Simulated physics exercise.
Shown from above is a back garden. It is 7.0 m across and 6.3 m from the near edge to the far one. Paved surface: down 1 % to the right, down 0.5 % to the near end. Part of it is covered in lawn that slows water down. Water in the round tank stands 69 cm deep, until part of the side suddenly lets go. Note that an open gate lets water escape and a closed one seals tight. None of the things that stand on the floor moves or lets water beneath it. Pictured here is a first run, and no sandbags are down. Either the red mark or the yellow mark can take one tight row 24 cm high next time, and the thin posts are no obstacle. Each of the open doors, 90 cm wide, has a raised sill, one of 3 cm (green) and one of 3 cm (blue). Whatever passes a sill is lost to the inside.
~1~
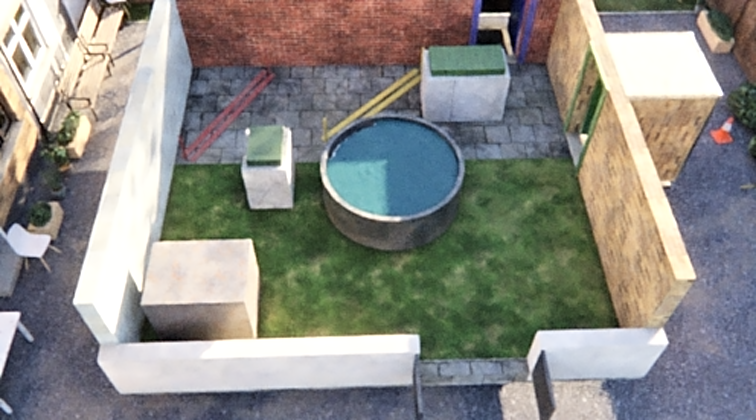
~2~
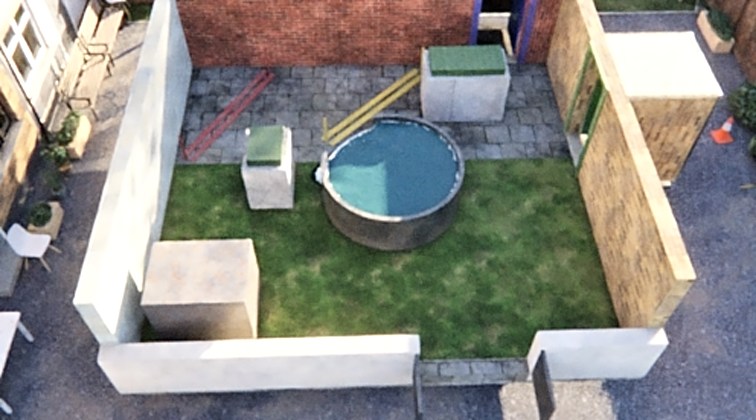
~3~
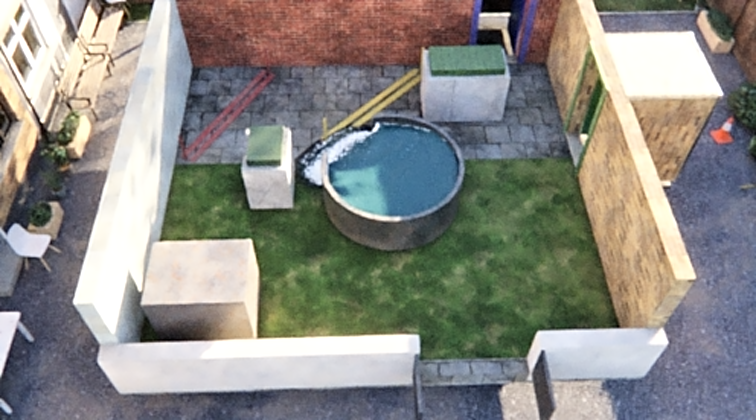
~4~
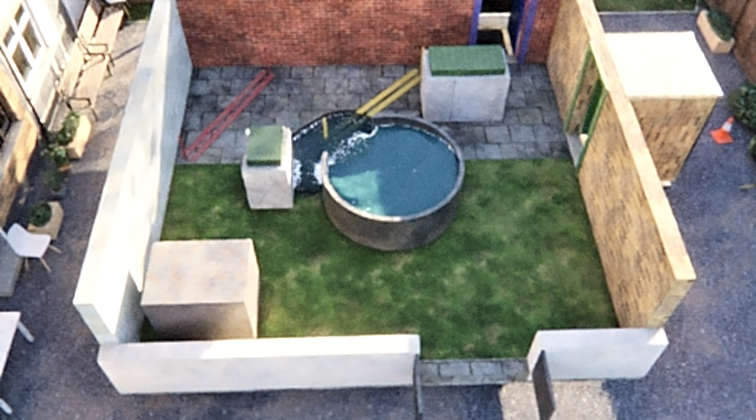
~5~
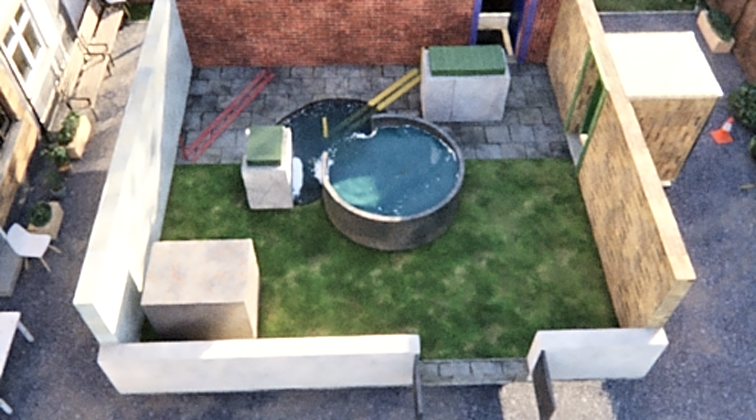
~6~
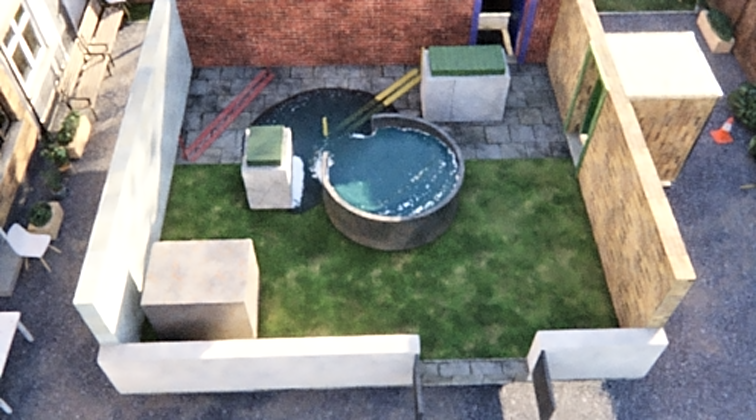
Round tank of water in a walled garden pouring from its far left side, a dark pool spreading over the paving behind.
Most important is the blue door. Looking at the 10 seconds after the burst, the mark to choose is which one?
Choose the yellow mark.
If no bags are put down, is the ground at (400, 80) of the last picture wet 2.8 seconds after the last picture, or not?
Soaked.
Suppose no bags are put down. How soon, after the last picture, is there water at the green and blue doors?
The green door at 4.5 s and the blue door at 2.0 s.
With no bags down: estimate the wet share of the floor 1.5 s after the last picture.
Roughly 30 percent.
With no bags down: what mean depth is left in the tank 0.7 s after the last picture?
Roughly 45 cm on average.
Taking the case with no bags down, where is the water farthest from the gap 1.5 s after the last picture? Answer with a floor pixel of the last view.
(193, 68).
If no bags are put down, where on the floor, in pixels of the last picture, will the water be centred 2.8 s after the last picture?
Roughly (314, 140) in the last view.
Then, 0.7 s after the last picture water covers 30 % of the floor and is deepest (30 cm) near (341, 154) in the run without bags; in at the blue door, 0 L with no bags, 0 L with the row on red, 0 L on yellow.
Then, 1.5 s after the last picture water covers 30 % of the floor and is deepest (45 cm) near (220, 74) in the run without bags; in at the blue door, 0 L with no bags, 0 L with the row on red, 0 L on yellow.
Then, 2.8 s after the last picture water covers 45 % of the floor and is deepest (24 cm) near (262, 119) in the run without bags; in at the blue door, 0 L with no bags, 0 L with the row on red, 1 L on yellow.
Then, 5.3 s after the last picture water covers 65 % of the floor and is deepest (20 cm) near (539, 64) in the run without bags; in at the blue door, 4 L with no bags, 15 L with the row on red, 5 L on yellow.
Then, 9.3 s after the last picture water covers 95 % of the floor and is deepest (11 cm) near (539, 64) in the run without bags; in at the blue door, 32 L with no bags, 52 L with the row on red, 15 L on yellow.
